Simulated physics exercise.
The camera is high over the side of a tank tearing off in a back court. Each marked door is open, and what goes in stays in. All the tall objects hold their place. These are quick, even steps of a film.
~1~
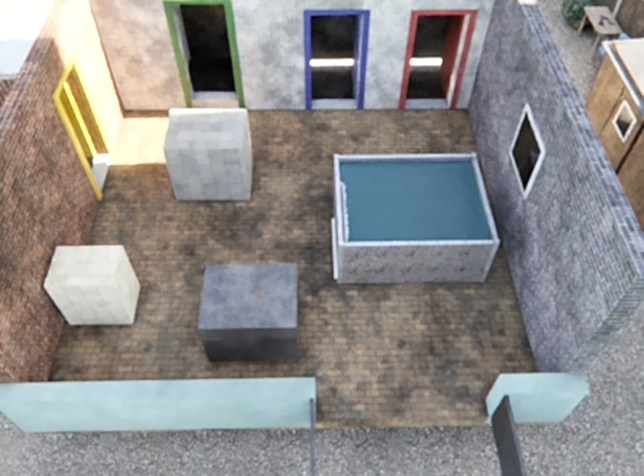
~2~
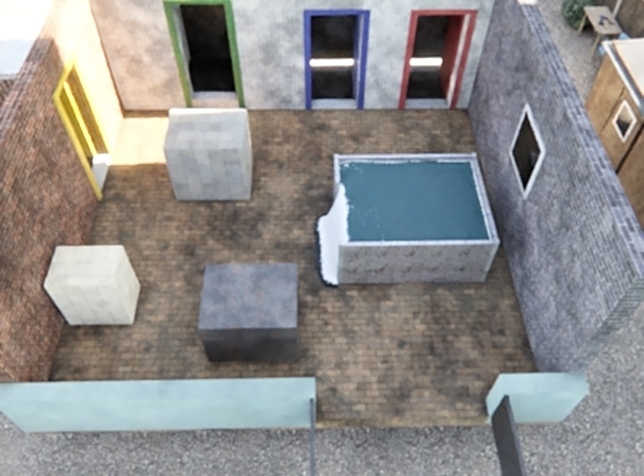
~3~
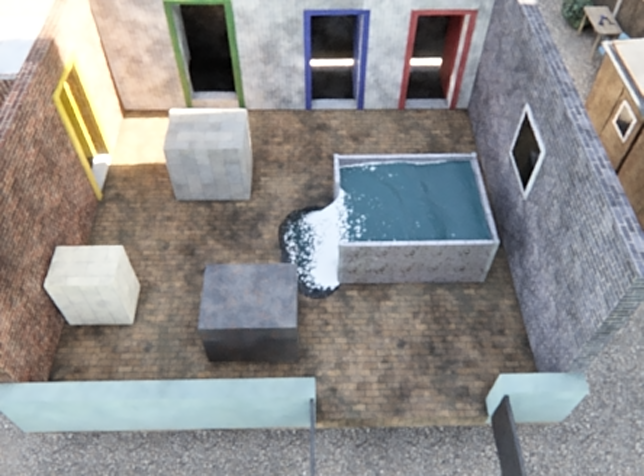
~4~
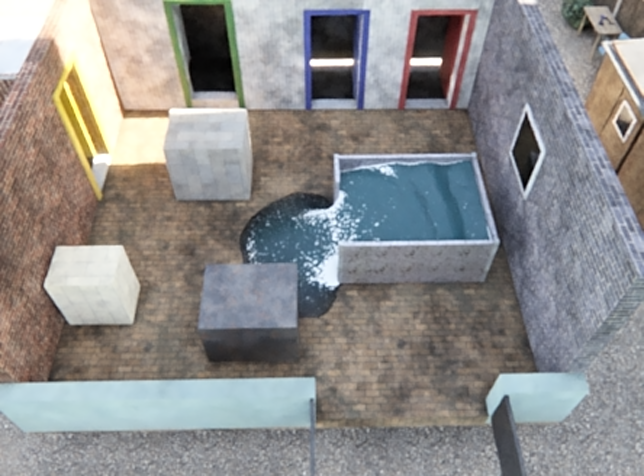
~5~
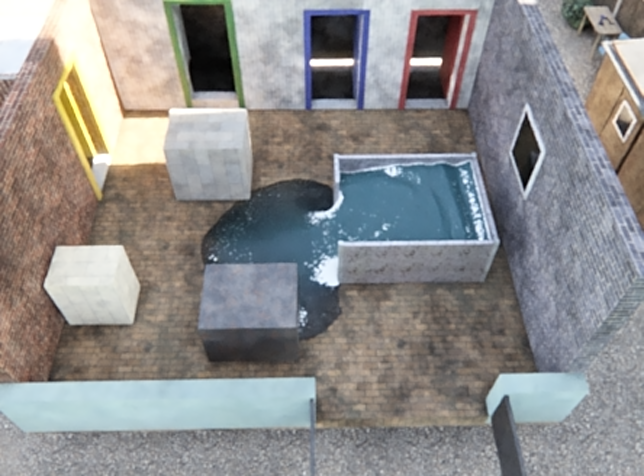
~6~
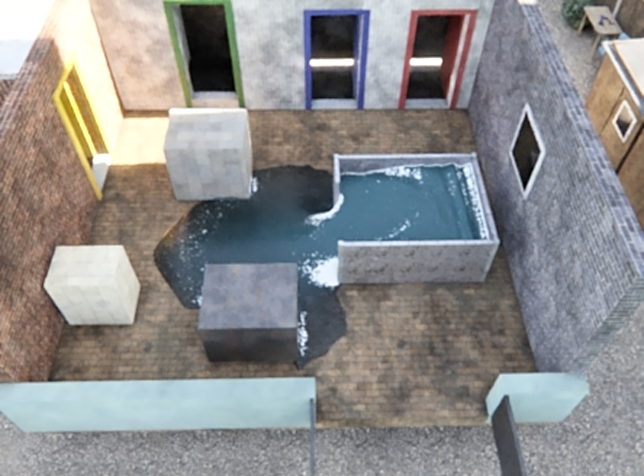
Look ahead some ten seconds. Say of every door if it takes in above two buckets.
The green door stays under that; the blue door stays under that; the red door takes more than that; the yellow door takes more than that.
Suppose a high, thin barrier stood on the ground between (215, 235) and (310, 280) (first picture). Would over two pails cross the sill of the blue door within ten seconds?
Then: Blue door is over.
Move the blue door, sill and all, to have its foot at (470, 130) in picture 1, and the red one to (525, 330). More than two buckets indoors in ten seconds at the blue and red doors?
My reading: The blue door passes that mark, the red door passes that mark.
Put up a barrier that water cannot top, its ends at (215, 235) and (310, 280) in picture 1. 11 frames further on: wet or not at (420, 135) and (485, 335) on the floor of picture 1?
In turn: Clear, no water.
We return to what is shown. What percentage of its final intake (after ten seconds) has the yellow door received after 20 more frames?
Roughly 70 per cent.
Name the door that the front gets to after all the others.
The red one.
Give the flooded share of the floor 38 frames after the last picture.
I make it 90 per cent.
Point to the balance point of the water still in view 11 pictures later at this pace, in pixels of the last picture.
At about (282, 245).
A moment on, water covers 30 % of the floor; the green door not reached, the blue door not reached, the red door not reached, the yellow door not reached.
Next, water covers 45 % of the floor; the green door wet at the sill, nothing in, the blue door not reached, the red door not reached, the yellow door under two buckets in.
Then, water covers 55 % of the floor; the green door wet at the sill, nothing in, the blue door wet at the sill, nothing in, the red door not reached, the yellow door over two buckets in.
Later, water covers 90 % of the floor; the green door wet at the sill, nothing in, the blue door under two buckets in, the red door wet at the sill, nothing in, the yellow door over two buckets in.
In the end, water covers 100 % of the floor; the green door wet at the sill, nothing in, the blue door under two buckets in, the red door over two buckets in, the yellow door far over two buckets in.
